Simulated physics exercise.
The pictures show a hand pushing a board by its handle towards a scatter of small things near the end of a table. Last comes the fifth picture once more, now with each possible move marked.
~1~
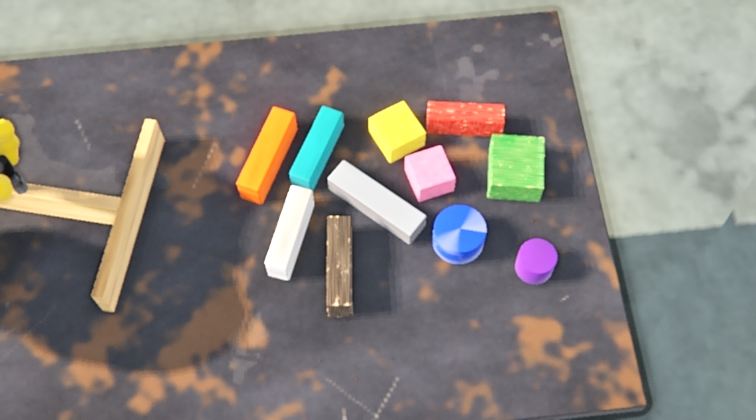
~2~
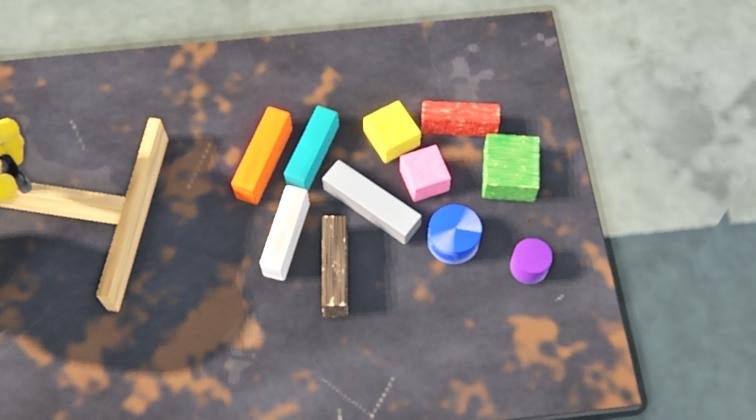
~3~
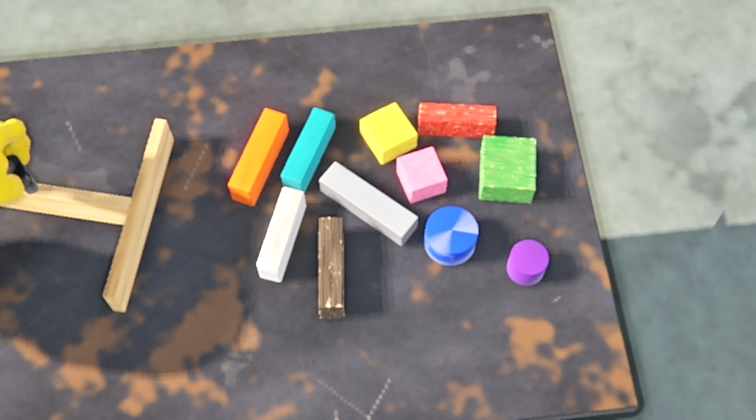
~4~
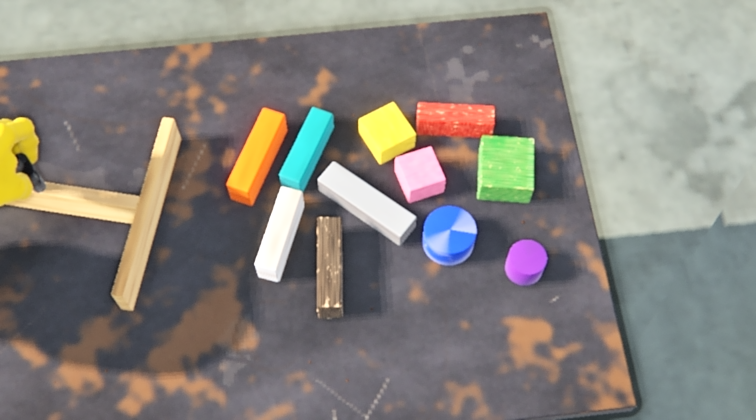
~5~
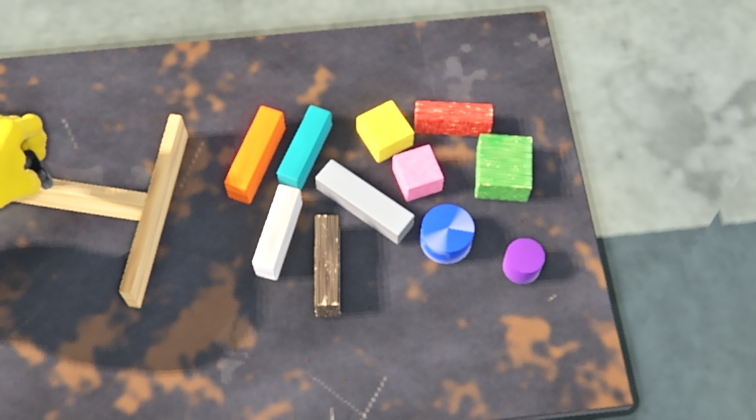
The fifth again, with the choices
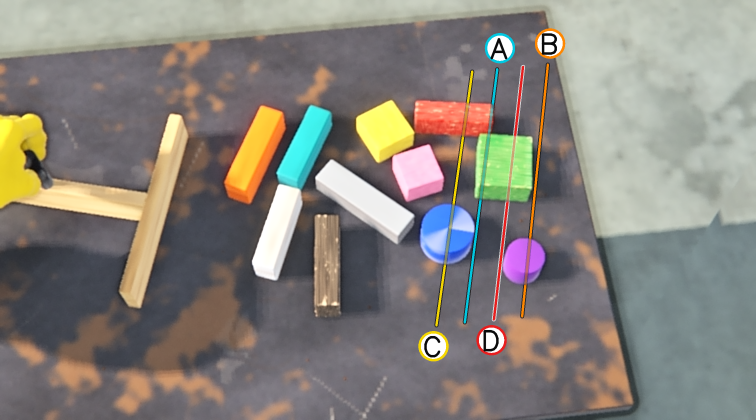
A yellow hand at the left edge grips the handle of a T-shaped wooden board on a dark, rust-blotched table, seen from above. Orange, turquoise, white, grey and brown sticks lie mid-table, with yellow, pink and green blocks, a red bar, a blue tin and a small purple cylinder farther right. The hand pushes the board slowly rightward without touching them, while the view shifts very slightly.
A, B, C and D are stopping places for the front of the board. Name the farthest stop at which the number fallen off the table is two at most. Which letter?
A.
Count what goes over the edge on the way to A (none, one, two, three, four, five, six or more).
By then, two.
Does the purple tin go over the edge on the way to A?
By then, no.
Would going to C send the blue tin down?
No.
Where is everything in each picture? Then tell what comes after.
Red bar (465, 119); pink block (430, 174); green block (516, 167), in the first picture.
Board (129, 204); grey stick (372, 202), in the second picture.
Board (136, 204); blue tin (451, 236), in the third picture.
Board (144, 203); turquoise stick (307, 151), in the fourth picture.
Board (151, 200); white stick (278, 232); yellow block (385, 132); red bar (453, 119), in the fifth picture.
On the copy, A at (482, 188); B at (536, 183); C at (456, 191); D at (510, 185).
On A. First, board (271, 188); blue tin (451, 236); turquoise stick (327, 148).
Then, board (389, 177); red bar (531, 116); green block (538, 169).
Finally, board (481, 168); green block over the edge; red bar over the edge; two fallen.
By contrast, B drops six; C is within the limit but short; D drops five.
